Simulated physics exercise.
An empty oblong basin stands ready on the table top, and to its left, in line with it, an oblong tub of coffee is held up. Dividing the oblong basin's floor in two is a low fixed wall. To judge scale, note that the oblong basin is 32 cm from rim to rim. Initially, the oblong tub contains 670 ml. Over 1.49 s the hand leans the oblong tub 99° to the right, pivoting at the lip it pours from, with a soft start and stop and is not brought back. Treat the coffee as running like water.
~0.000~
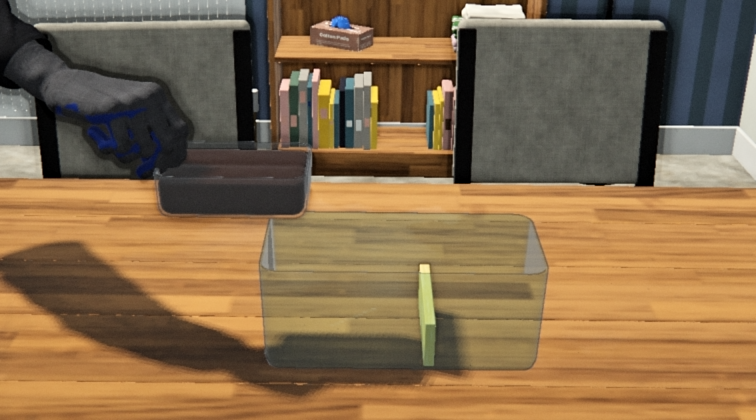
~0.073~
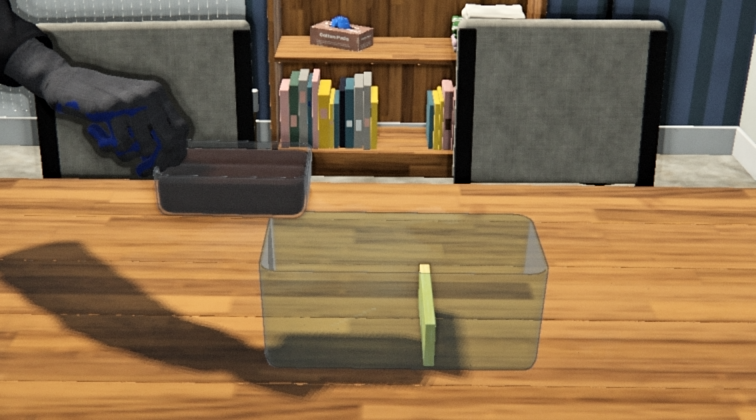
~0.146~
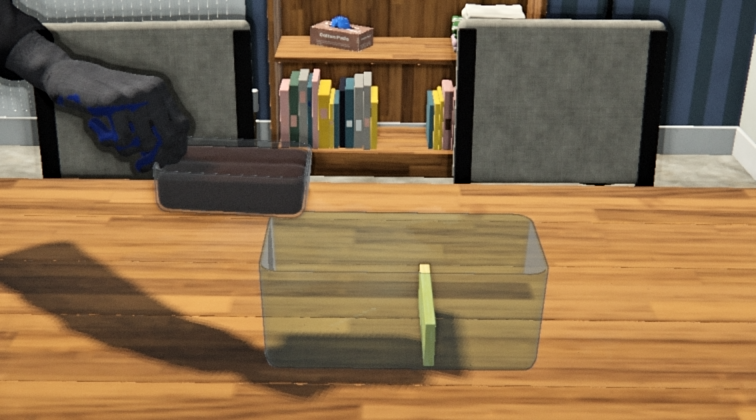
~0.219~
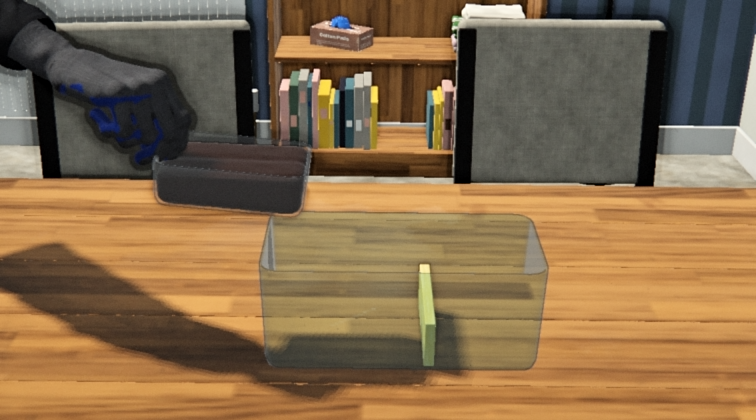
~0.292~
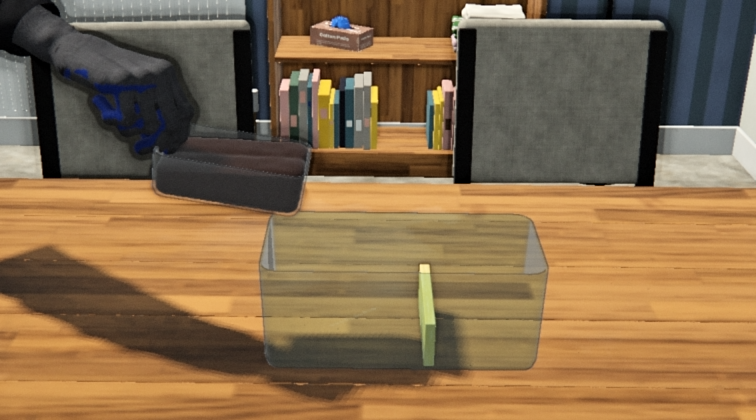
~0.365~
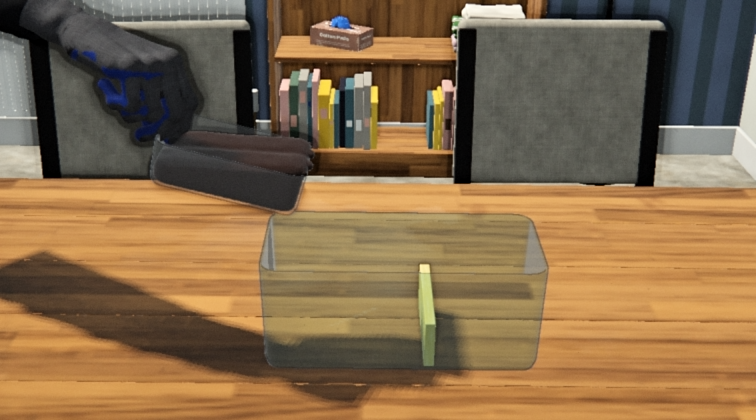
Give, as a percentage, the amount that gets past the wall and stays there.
Past the wall: About 4 %.
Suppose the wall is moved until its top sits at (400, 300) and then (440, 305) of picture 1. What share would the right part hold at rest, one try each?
40 % and 5 %.
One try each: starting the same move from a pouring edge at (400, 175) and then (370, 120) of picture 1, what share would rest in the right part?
The first try gives around 90 percent, the second around 75 percent.
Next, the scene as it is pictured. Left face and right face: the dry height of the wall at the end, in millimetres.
34 mm left, 56 mm right.
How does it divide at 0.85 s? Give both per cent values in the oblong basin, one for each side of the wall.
Around 40 percent on the left and 0 on the right.
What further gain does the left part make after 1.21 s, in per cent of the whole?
That is roughly 12 in a hundred of the whole.
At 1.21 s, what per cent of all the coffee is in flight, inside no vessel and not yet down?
Some 8 per cent.
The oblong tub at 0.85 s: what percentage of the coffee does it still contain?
Some 22 per cent.
After 0.85 s the tilt is 61° and 22 per cent is still to pour, 41 is left of the wall and 0 right of it.
After 1.21 s the tilt is 91° and 5 per cent is still to pour, 82 is left of the wall and 2 right of it.
After 1.58 s the tilt is 99° and 0 per cent is still to pour, 92 is left of the wall and 3 right of it.
After 1.99 s the tilt is 99° and 0 per cent is still to pour, 93 is left of the wall and 3 right of it.
In the end 93 per cent lies left of the wall, 4 right of it and 4 outside.
